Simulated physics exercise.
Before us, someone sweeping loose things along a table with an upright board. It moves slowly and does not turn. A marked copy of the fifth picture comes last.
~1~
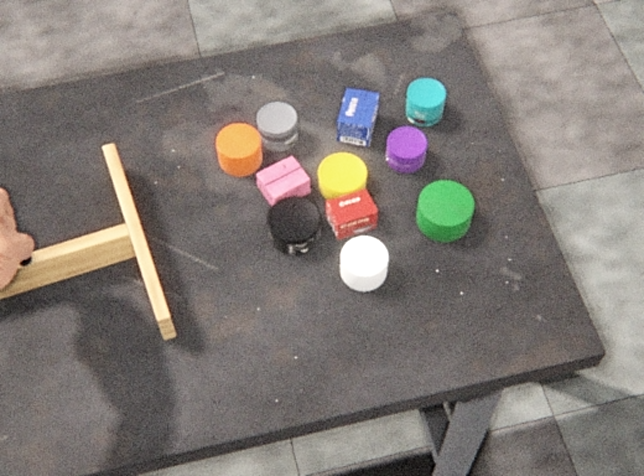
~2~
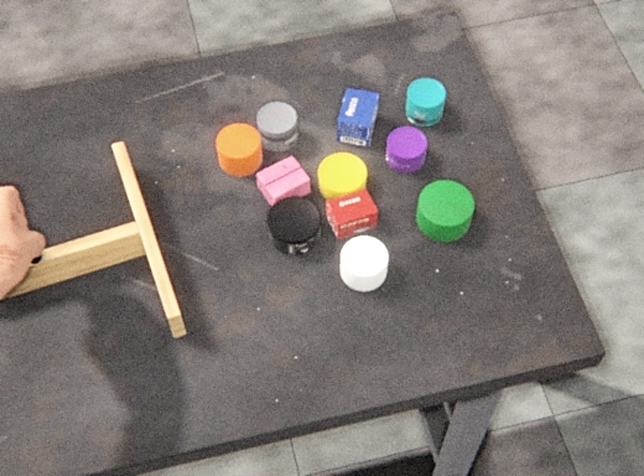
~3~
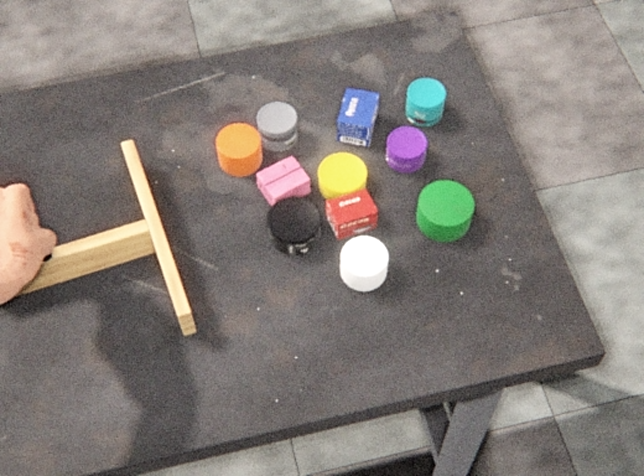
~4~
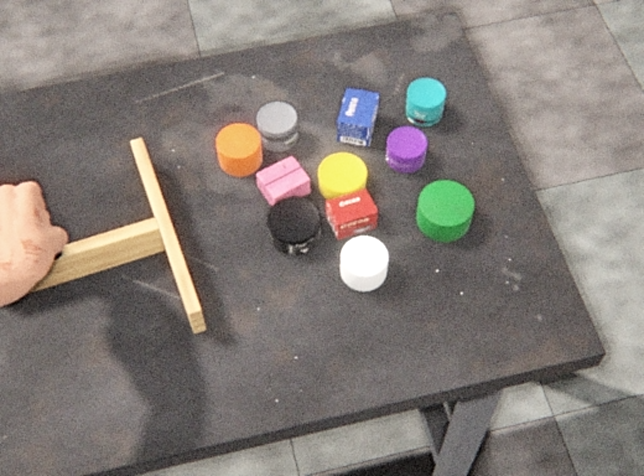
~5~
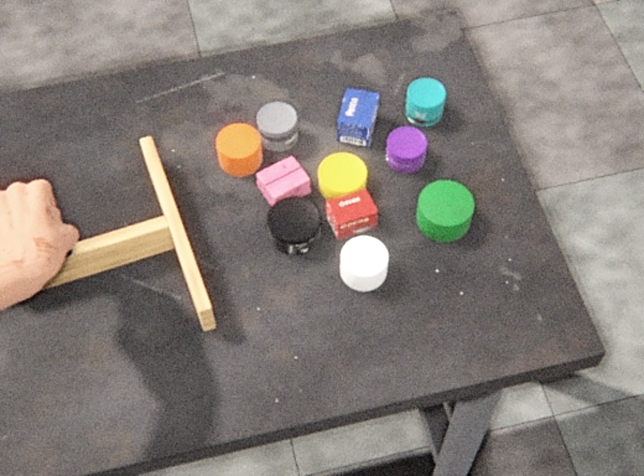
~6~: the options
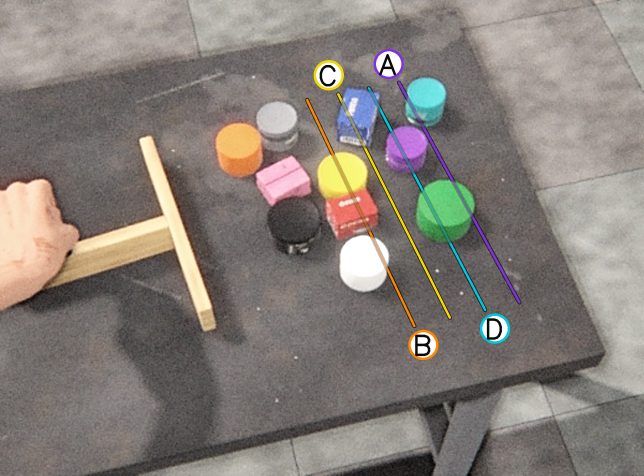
At the start, a hand at the left grips a wooden T-shaped board on a dark table, with a cluster of colourful round containers and small boxes to its right. The hand then slides the board slowly rightward without turning it, narrowing the gap, while the clustered items stay still and untouched.
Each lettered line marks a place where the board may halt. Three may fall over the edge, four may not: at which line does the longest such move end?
No farther than A.
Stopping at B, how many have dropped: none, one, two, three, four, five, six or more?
By then, none.
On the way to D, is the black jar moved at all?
Yes.
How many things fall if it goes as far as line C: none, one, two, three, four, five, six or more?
By then, none.
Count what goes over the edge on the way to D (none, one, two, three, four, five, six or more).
The count is none.
On the marked copy, A at (455, 184); B at (357, 204); C at (390, 197); D at (423, 191).
With A. Early on, board (278, 197); grey jar (303, 115); orange pot (279, 142).
Further on, board (379, 177); green tin (508, 213); purple tub (451, 126).
At the end, board (454, 161); green tin over the edge; red box (534, 181); one fallen.
As for the rest, B is within the limit but short; C is within the limit but short; D is within the limit but short.
